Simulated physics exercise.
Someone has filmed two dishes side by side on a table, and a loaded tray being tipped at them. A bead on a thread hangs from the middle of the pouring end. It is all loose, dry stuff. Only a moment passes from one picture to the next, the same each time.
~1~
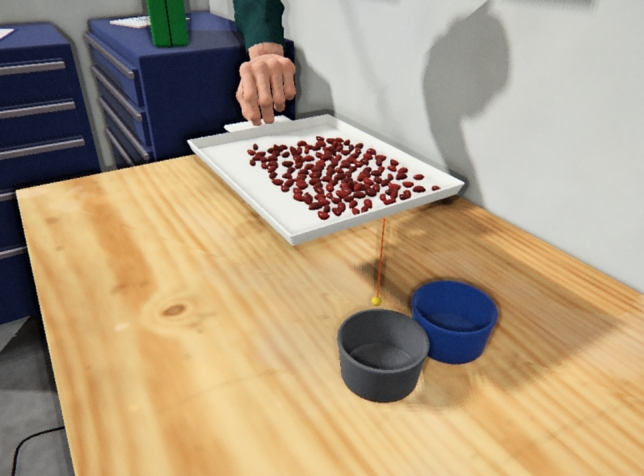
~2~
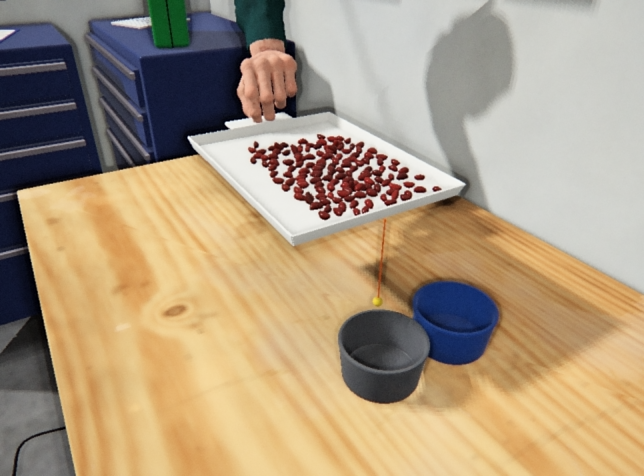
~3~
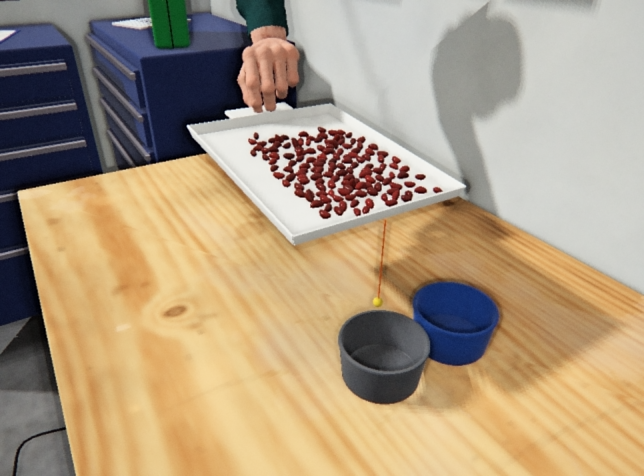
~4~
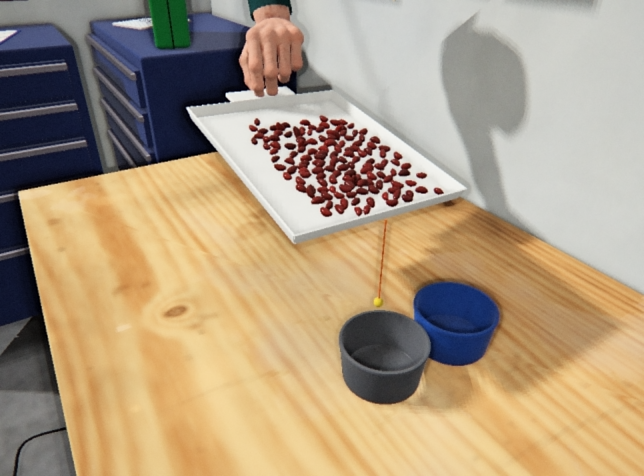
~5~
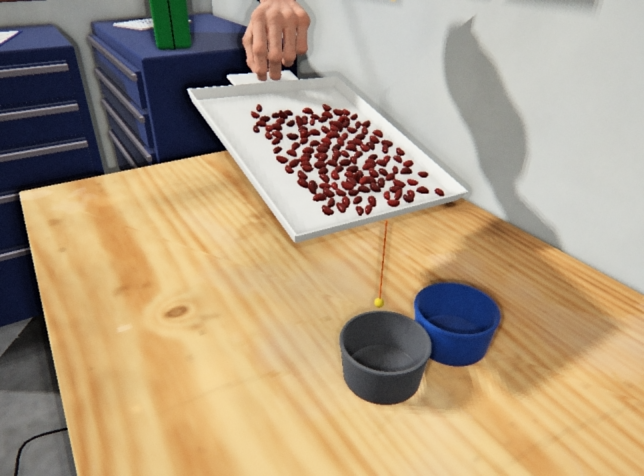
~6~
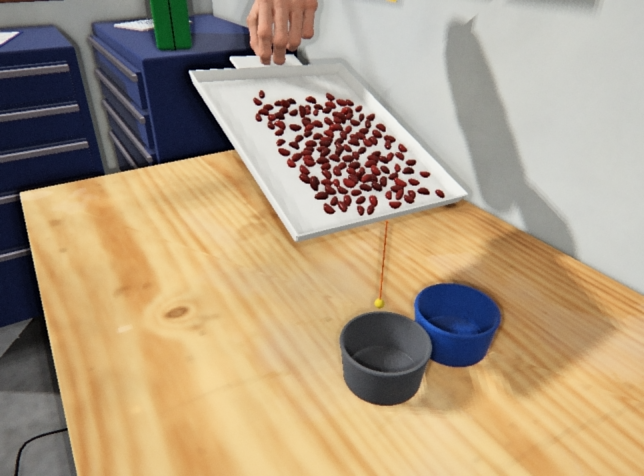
To begin with, a hand holds a white tray of dark red beans almost level above a wooden table, near a gray dish and a blue dish. The hand then steadily raises the tray's far end, tilting it more steeply toward the dishes, while the beans barely shift and both dishes stay put.
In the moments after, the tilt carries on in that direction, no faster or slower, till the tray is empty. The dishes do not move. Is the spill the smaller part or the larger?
The two hold more than half of the load.
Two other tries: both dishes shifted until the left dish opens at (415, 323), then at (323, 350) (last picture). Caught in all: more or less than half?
In turn: Above a half; the smaller part.
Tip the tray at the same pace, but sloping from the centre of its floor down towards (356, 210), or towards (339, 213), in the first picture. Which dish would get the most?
One: Left. Two: The left one.
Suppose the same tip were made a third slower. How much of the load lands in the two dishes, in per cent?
Roughly 90 in a hundred.
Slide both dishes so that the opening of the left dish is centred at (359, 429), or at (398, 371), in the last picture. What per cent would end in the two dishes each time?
First some 0, then 40 per cent.
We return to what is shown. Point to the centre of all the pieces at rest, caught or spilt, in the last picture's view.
At about (442, 346).
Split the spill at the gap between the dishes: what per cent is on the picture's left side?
Close to 40 per cent.
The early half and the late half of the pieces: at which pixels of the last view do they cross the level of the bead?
The first part at (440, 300); the rest at (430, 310).
Soon, tray tipped steeply; nearly all on the tray; a stray few in the air.
A while on, tray tipped past a quarter turn; a small part on the tray; about a quarter in the left dish; about a third in the right dish; a small part outside both; about a quarter in the air.
Towards the end, tray tipped past a quarter turn; about a third in the left dish; about half in the right dish; a small part outside both.
Finally, tray tipped past a quarter turn; about a third in the left dish; about half in the right dish; a small part outside both.
